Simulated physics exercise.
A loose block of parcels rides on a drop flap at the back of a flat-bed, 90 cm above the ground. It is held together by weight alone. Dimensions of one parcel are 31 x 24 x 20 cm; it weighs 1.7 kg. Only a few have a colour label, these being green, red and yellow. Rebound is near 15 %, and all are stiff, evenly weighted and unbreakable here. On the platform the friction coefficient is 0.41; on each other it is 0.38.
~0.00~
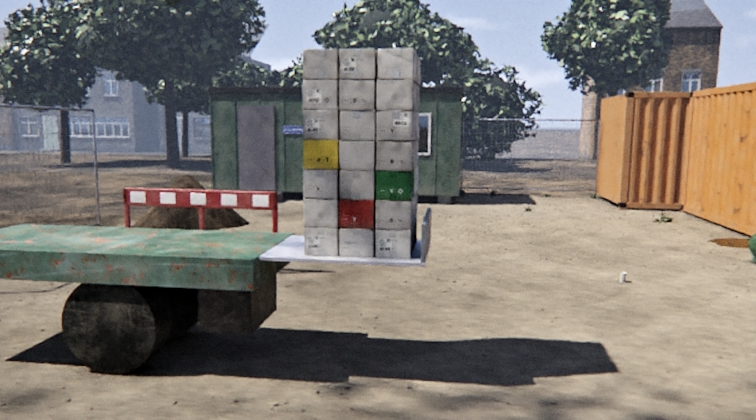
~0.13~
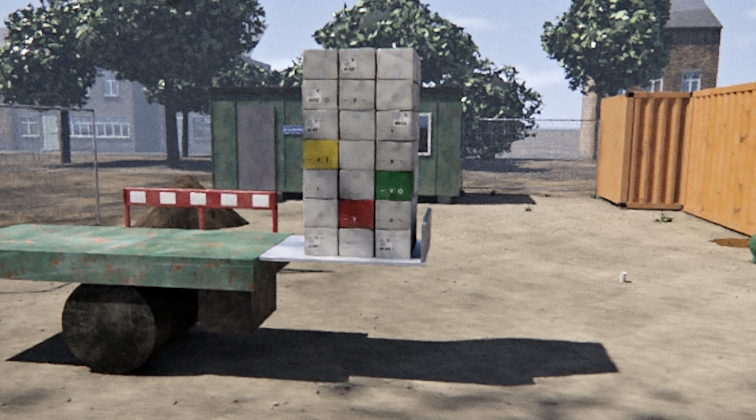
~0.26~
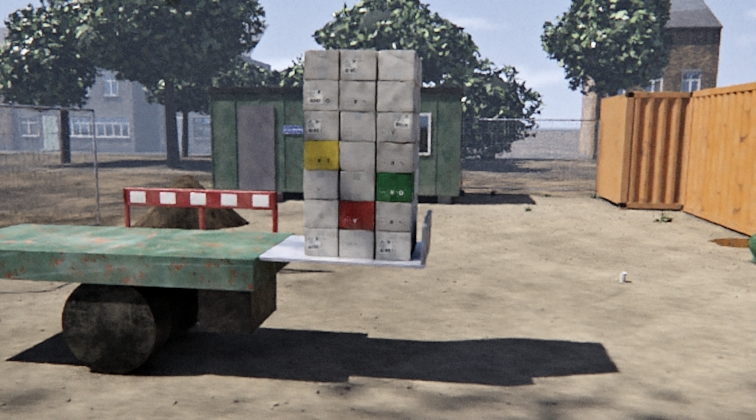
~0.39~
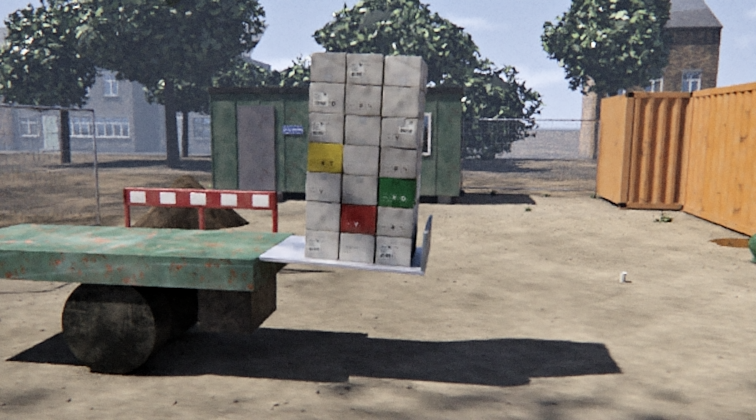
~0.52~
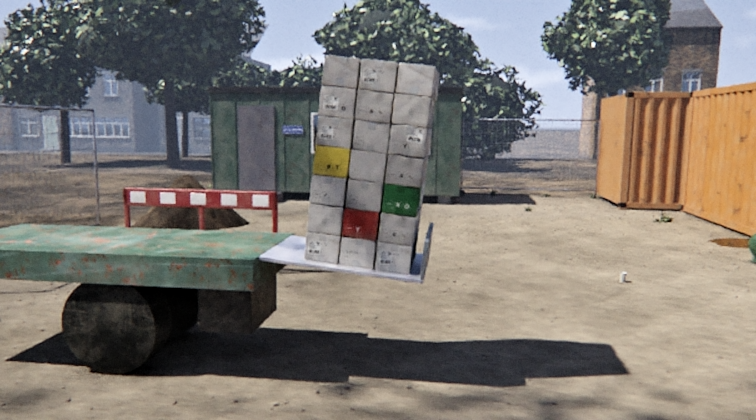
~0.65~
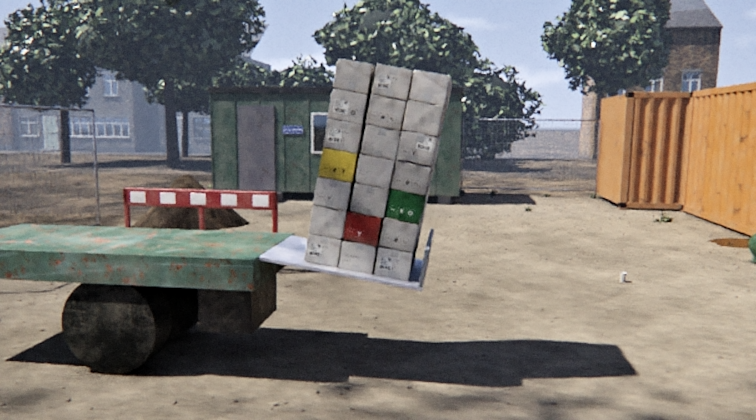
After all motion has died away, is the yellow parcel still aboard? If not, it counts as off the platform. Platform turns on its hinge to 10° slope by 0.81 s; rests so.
Yes.
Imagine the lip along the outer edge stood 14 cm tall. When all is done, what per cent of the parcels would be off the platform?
That would be 70 per cent.
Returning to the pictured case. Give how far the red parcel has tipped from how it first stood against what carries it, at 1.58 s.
At that moment, roughly 5 degrees.
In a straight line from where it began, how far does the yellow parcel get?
Net straight-line distance: Approx. 35 cm.
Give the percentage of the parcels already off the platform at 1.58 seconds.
By that time it is 55 percent.
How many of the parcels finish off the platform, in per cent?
I'd put it at roughly 55 per cent of them.
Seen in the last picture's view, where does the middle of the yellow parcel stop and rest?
Near (370, 179).
Around 1.08 s, slope 10°; 10 of the 51 parcels off the platform; yellow parcel tipped 16°; green parcel tipped 20°.
Around 1.58 s, slope 10°; 29 of the 51 parcels off the platform; yellow parcel tipped 21°; green parcel tipped 60°, 66 cm lower.
Finally (2.9 s), slope 10°; 29 of the 51 parcels off the platform; yellow parcel tipped 36°; green parcel on its side; red parcel displaced 23 mm. Seen by the last camera, middles, yellow parcel near (370, 179), green parcel near (497, 366).
